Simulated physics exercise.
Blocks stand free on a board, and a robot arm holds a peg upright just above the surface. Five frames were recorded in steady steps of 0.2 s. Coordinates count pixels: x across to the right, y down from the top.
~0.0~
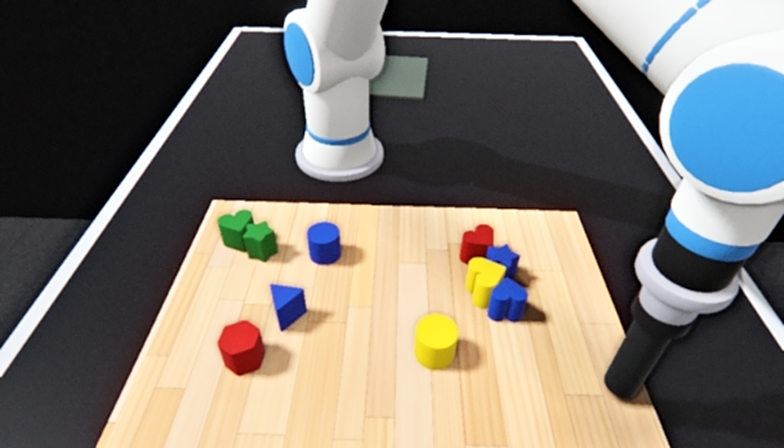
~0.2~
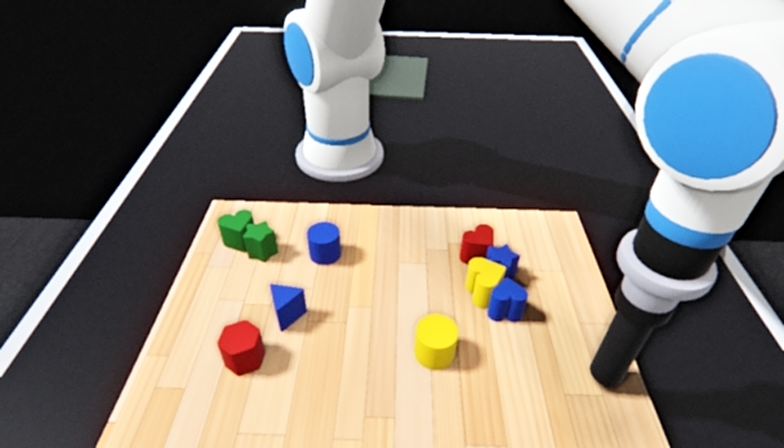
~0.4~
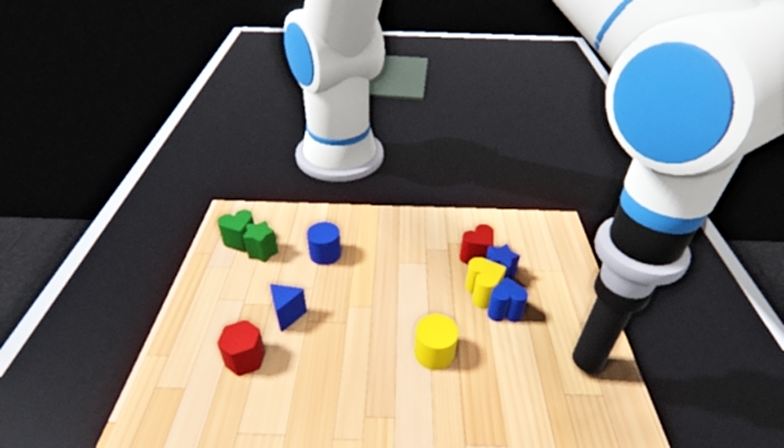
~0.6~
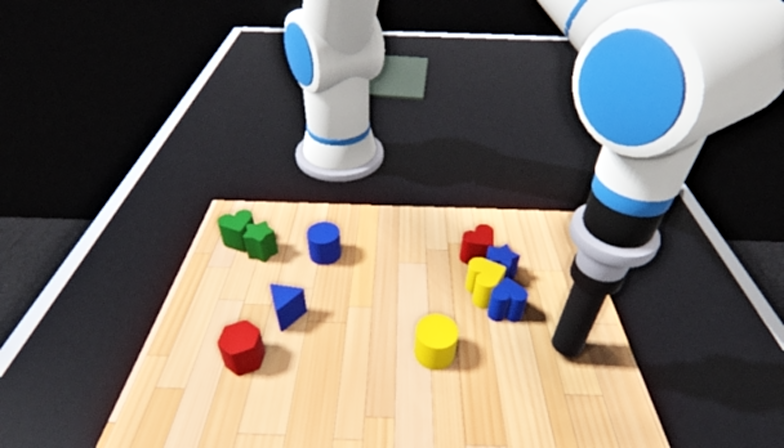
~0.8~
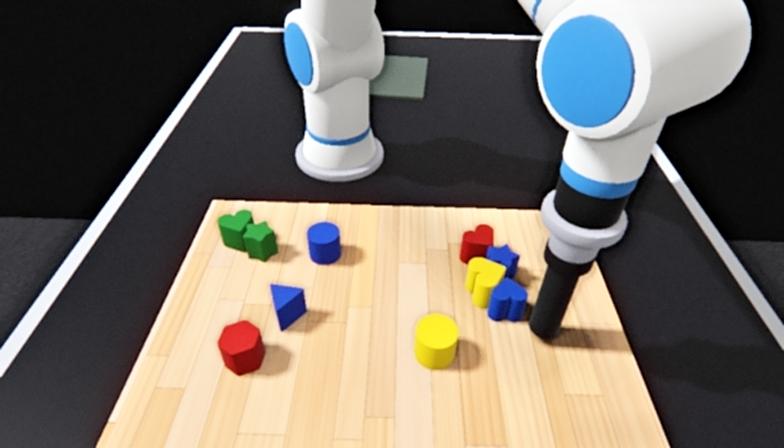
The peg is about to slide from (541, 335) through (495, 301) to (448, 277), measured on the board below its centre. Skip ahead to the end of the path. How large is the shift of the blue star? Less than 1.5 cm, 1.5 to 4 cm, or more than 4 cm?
Short, under 1.5 cm.
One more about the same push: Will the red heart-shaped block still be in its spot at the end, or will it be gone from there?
The red heart-shaped block is left alone.
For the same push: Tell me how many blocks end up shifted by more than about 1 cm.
I think two will be displaced.
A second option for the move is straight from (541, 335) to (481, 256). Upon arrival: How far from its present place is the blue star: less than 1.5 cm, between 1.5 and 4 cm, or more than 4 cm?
It shifts by more than 4 cm.
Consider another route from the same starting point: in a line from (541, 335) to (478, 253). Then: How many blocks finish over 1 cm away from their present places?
I'm going with three or more.
What follows on the original path. One third of the way, peg at (511, 304); yellow heart-shaped block at (465, 258), turned 15° clockwise; blue heart-shaped block at (486, 277), turned 15° anticlockwise.
Two thirds of the way, peg at (480, 283); yellow heart-shaped block at (435, 244), turned 40° clockwise; blue heart-shaped block at (454, 263), turned 45° anticlockwise.
At the end, peg at (449, 269); red heart-shaped block still; yellow heart-shaped block at (426, 238), turned 50° clockwise; blue star still; blue heart-shaped block at (429, 260), turned 110° anticlockwise.
